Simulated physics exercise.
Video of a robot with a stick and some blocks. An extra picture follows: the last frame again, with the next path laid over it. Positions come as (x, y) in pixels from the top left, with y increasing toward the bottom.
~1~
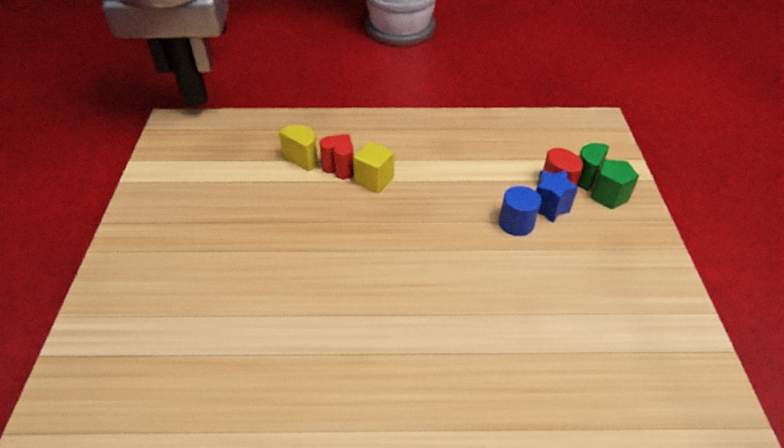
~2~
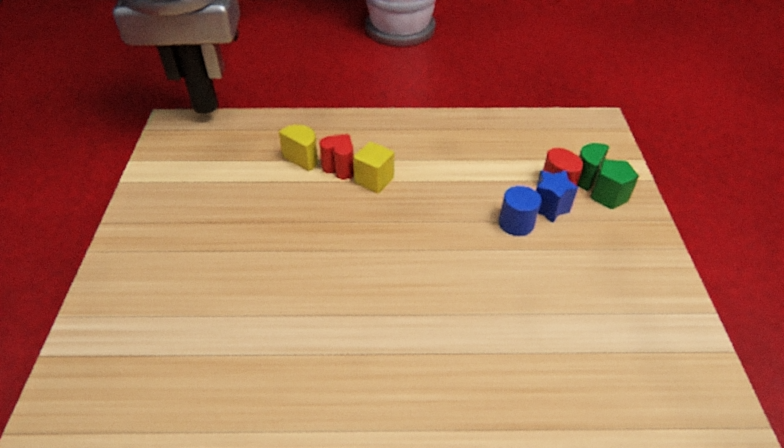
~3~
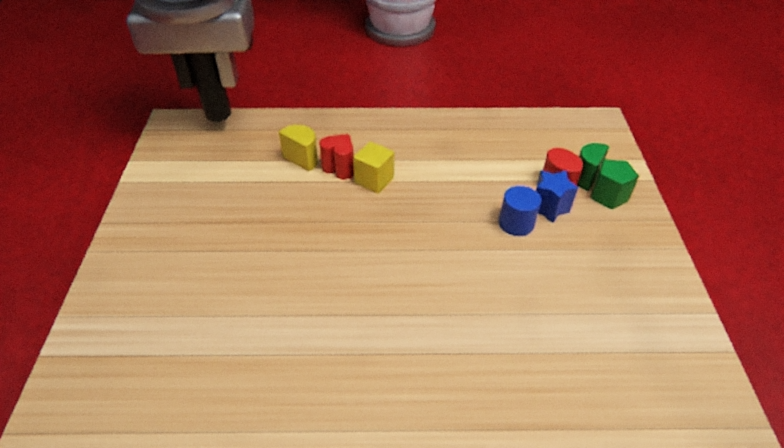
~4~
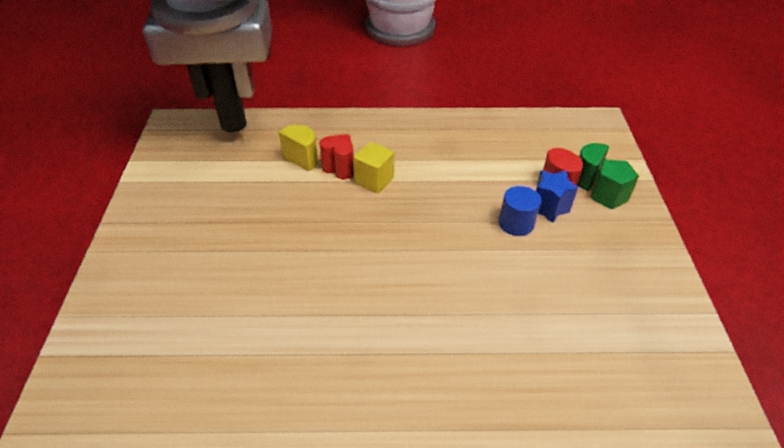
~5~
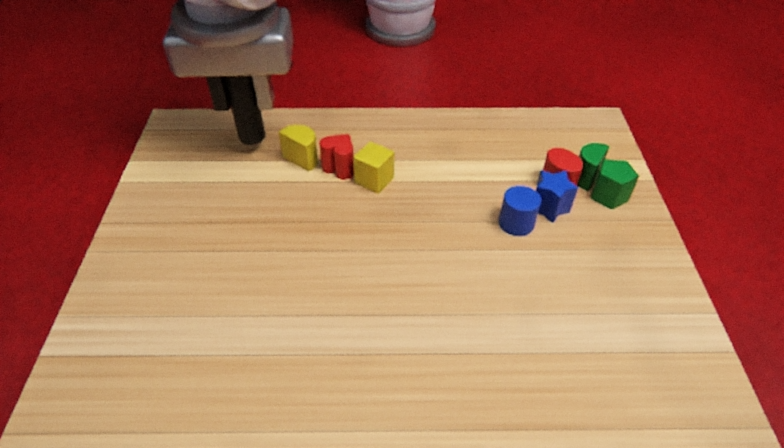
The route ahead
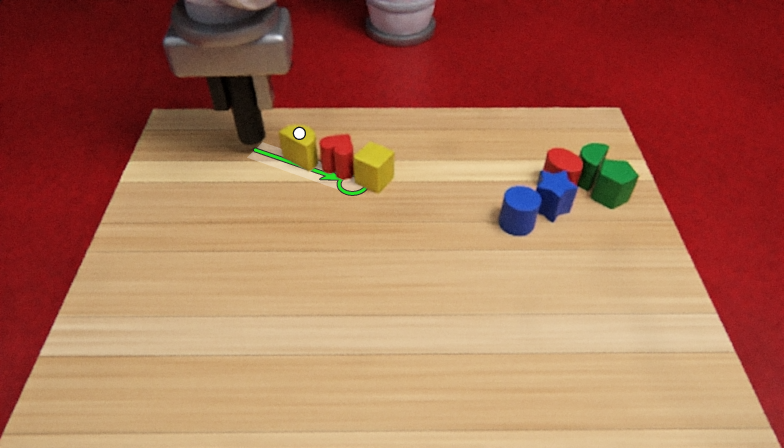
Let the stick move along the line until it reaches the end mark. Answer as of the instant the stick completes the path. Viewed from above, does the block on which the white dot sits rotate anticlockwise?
In short: Yes.
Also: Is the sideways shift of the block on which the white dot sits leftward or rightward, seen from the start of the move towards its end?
Sideways shift: Left.
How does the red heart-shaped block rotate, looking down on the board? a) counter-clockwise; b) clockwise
It's b.
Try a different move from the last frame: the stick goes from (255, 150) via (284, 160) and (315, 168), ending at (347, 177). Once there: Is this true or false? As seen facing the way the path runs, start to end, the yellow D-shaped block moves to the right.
False - the claim does not hold.
Path on the board, straight from (255, 150) to (353, 184); the dot is on the yellow D-shaped block.
What follows on the original path. One third of the way, stick at (285, 148); yellow D-shaped block at (318, 135), turned 20° anticlockwise; red heart-shaped block at (352, 145), turned 20° clockwise; yellow square at (379, 156).
Two thirds of the way, stick at (318, 159); yellow D-shaped block at (341, 132), turned 90° anticlockwise; red heart-shaped block at (367, 139), turned 70° clockwise; yellow square at (383, 157).
At the end, stick at (352, 171); yellow D-shaped block at (346, 132), turned 120° anticlockwise; red heart-shaped block at (368, 139), turned 65° clockwise; yellow square at (386, 157).
